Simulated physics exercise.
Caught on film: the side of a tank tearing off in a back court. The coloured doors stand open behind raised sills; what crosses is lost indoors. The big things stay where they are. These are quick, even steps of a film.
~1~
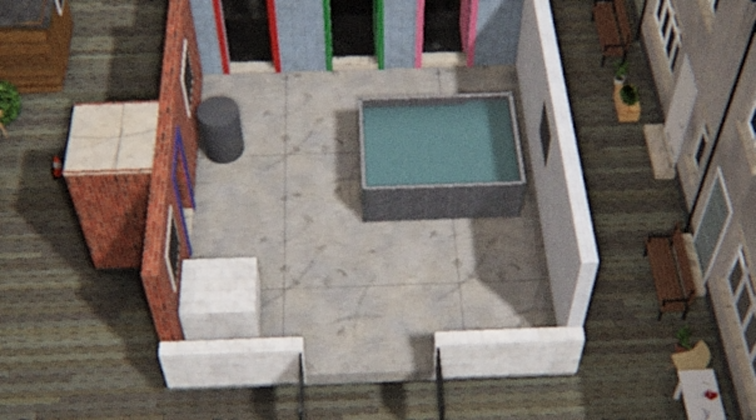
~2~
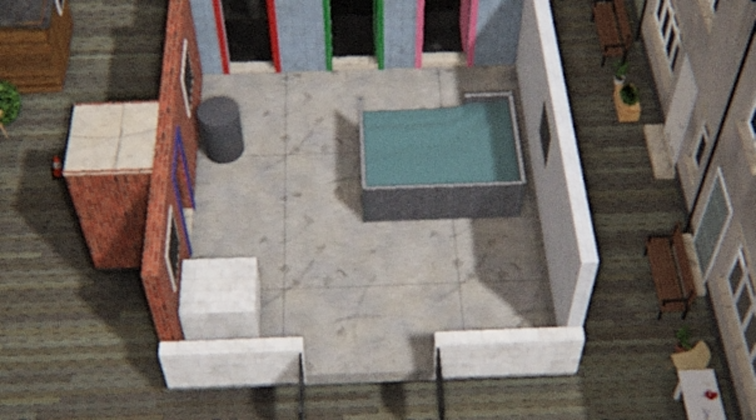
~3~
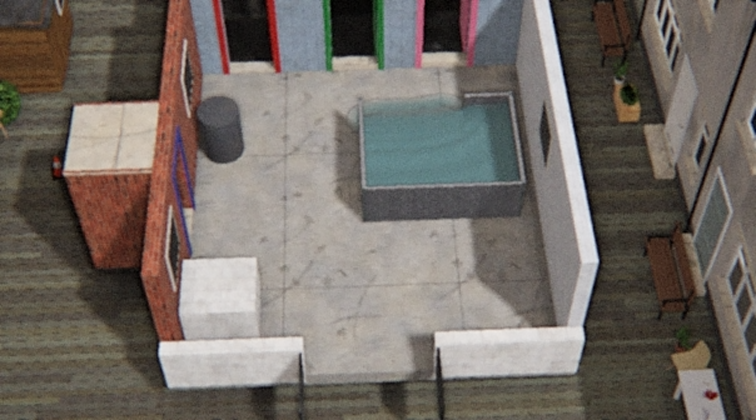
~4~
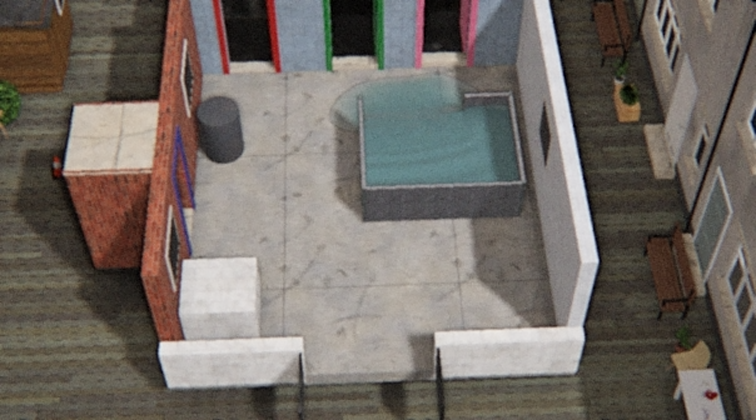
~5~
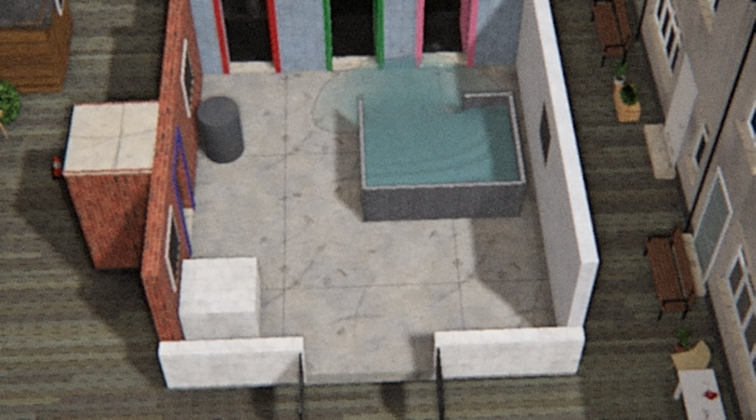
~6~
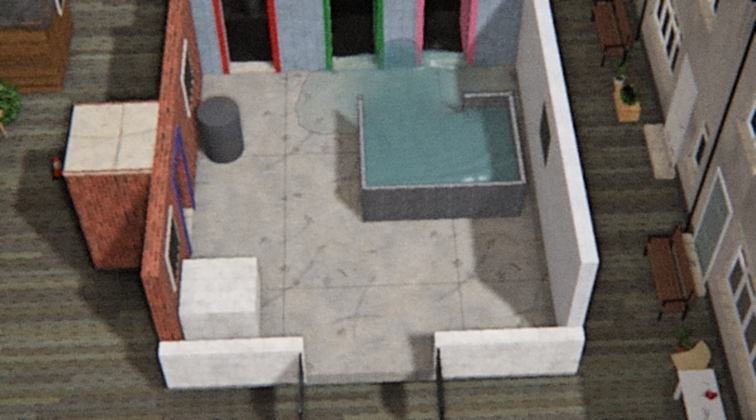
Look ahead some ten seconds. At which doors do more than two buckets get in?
The green door takes more than that; the red door takes more than that; the pink door takes more than that; the blue door stays under that.
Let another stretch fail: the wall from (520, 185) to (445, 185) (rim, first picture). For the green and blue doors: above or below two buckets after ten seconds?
The green one takes less; the blue one takes more.
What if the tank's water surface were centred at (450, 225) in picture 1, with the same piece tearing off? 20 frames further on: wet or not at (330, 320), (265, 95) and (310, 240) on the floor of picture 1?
In that order: Free of water, awash, free of water.
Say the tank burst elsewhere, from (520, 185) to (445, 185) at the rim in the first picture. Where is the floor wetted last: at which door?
I say the green door.
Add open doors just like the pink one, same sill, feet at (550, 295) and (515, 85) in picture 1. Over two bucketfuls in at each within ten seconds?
In that order: Holds, is over.
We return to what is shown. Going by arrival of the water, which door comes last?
Last comes the blue door.
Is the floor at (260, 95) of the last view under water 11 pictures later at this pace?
At that place: Flooded.
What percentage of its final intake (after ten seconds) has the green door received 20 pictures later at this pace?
Some 85 per cent.
A moment on, water covers 20 % of the floor; the green door far over two buckets in, the red door wet at the sill, nothing in, the pink door far over two buckets in, the blue door not reached.
Next, water covers 30 % of the floor; the green door far over two buckets in, the red door under two buckets in, the pink door far over two buckets in, the blue door not reached.
Then, water covers 50 % of the floor; the green door far over two buckets in, the red door over two buckets in, the pink door far over two buckets in, the blue door wet at the sill, nothing in.
Later, water covers 85 % of the floor; the green door far over two buckets in, the red door far over two buckets in, the pink door far over two buckets in, the blue door wet at the sill, nothing in.
In the end, water covers 100 % of the floor; the green door far over two buckets in, the red door far over two buckets in, the pink door far over two buckets in, the blue door under two buckets in.
